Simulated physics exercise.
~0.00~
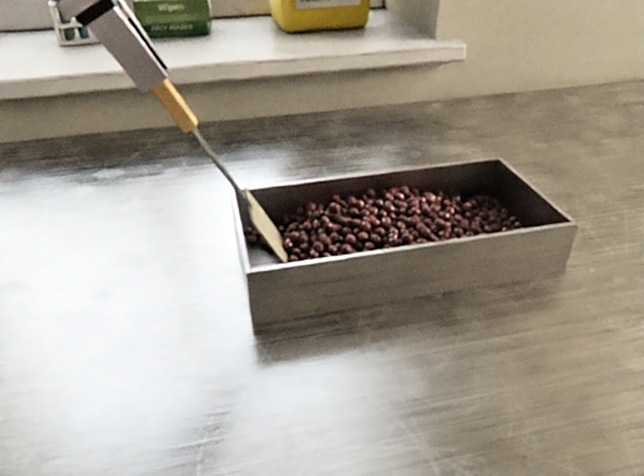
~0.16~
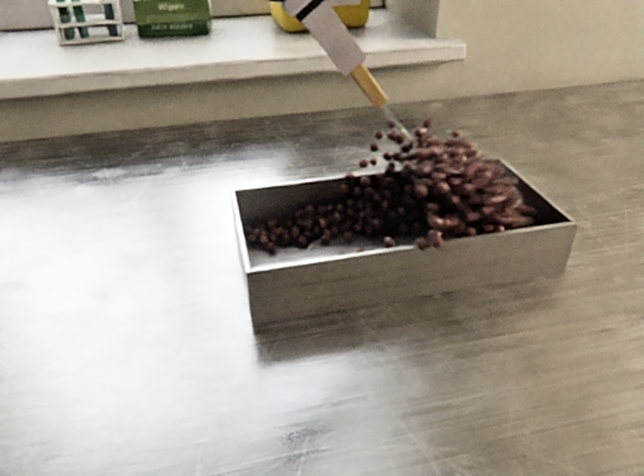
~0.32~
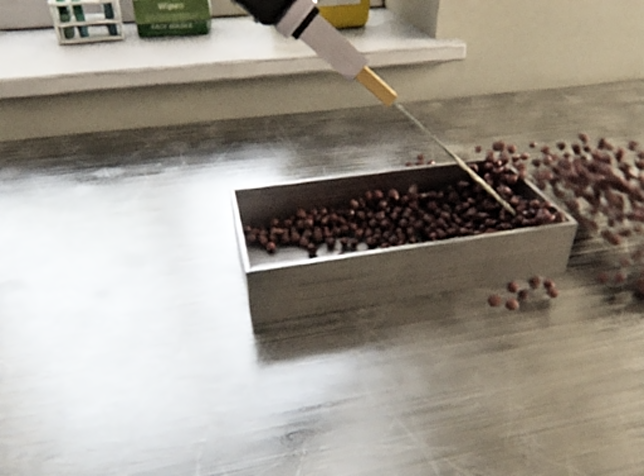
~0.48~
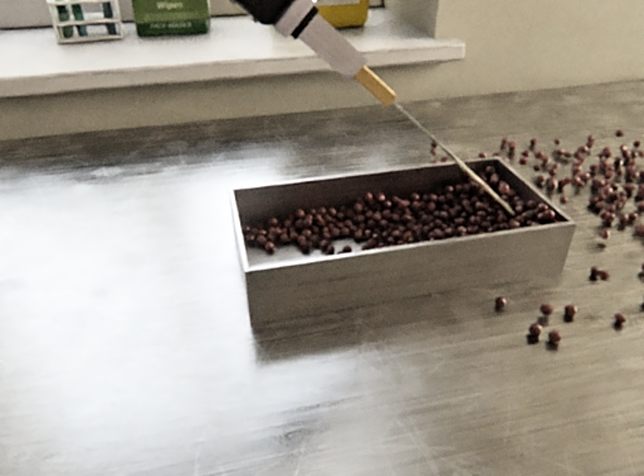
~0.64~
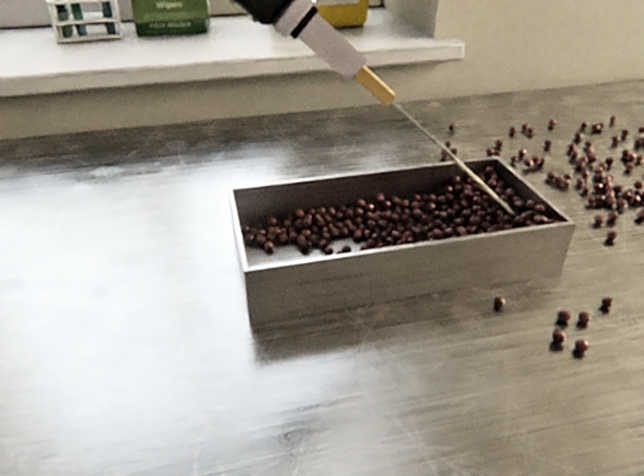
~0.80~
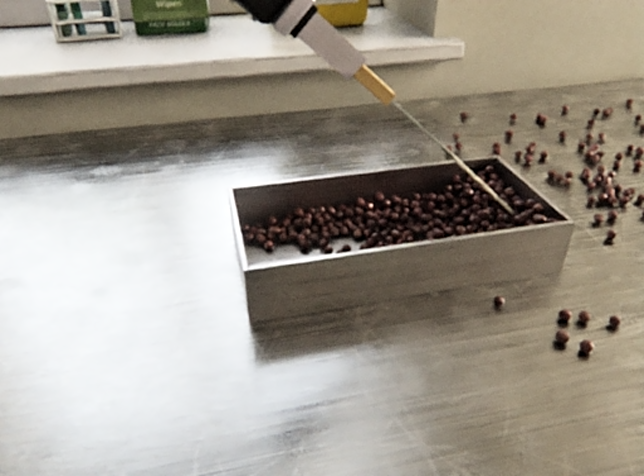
A spatula sweeps right through a trough of dark red beads, scattering many across the table.
